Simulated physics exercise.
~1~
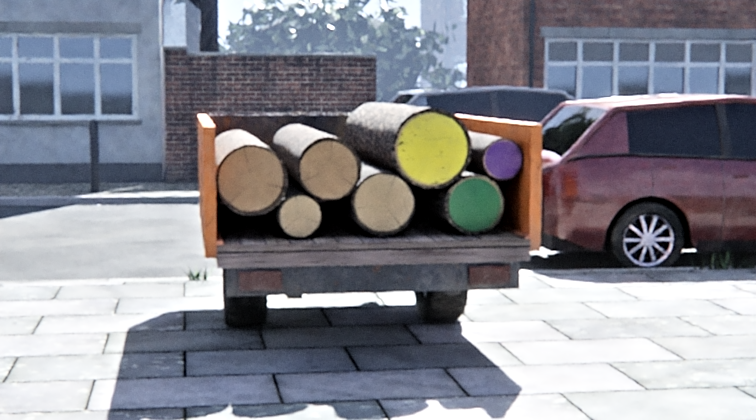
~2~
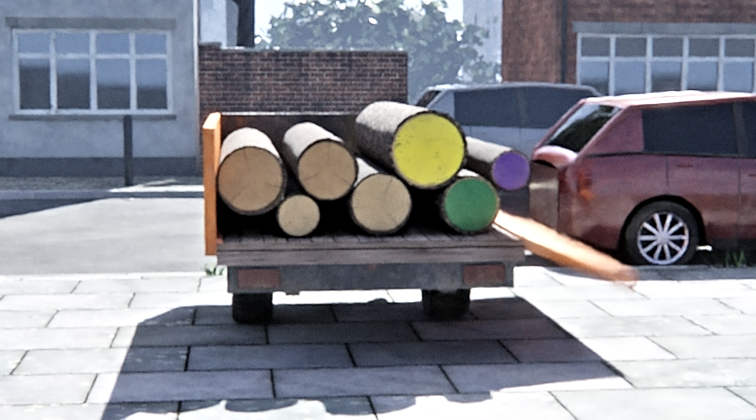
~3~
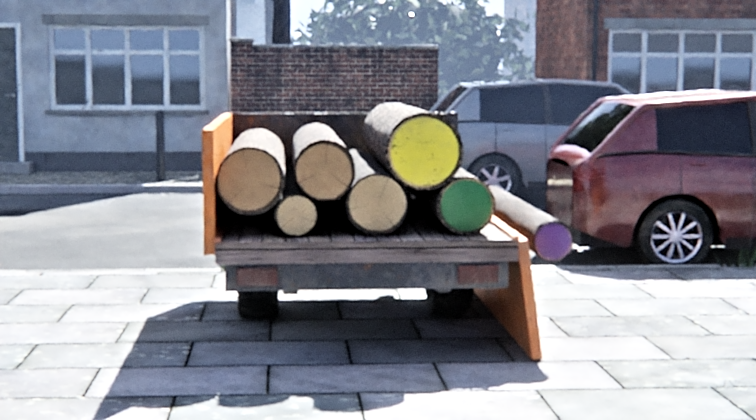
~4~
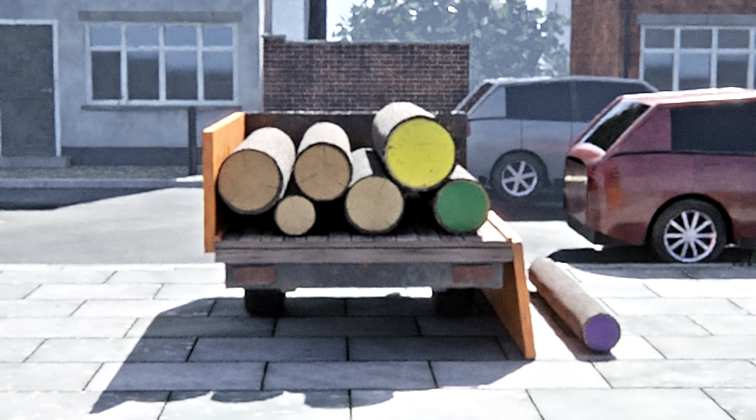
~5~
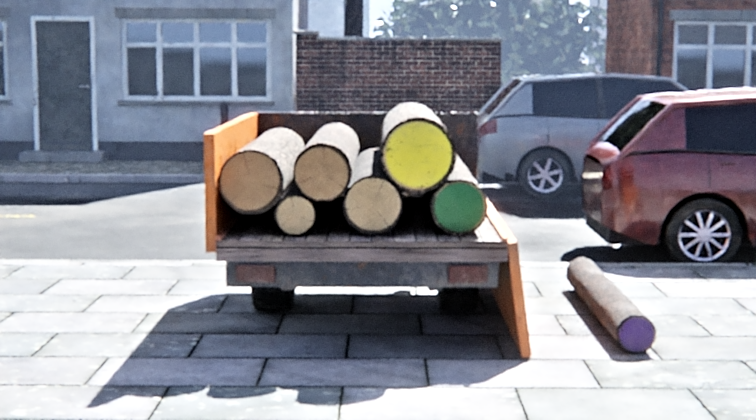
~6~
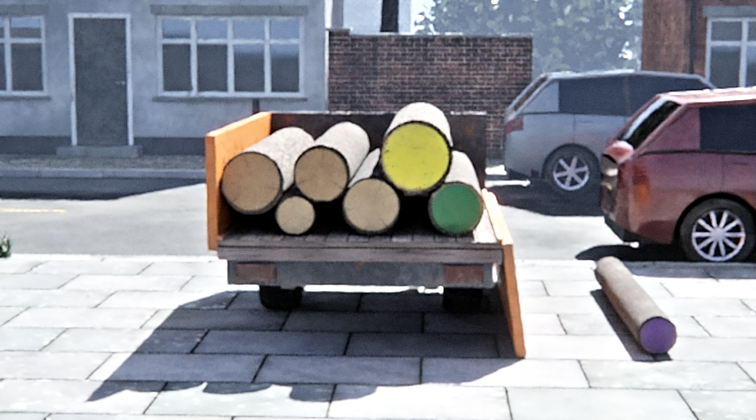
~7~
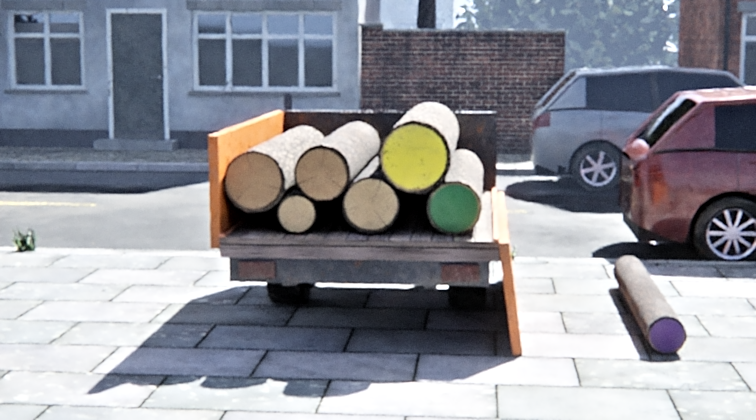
On a paved area beside a street with parked cars, the right side board of a trailer loaded with logs swings down, and the purple-ended log rolls off onto the ground to the right, while the green-ended, yellow-ended and plain logs stay on the deck.
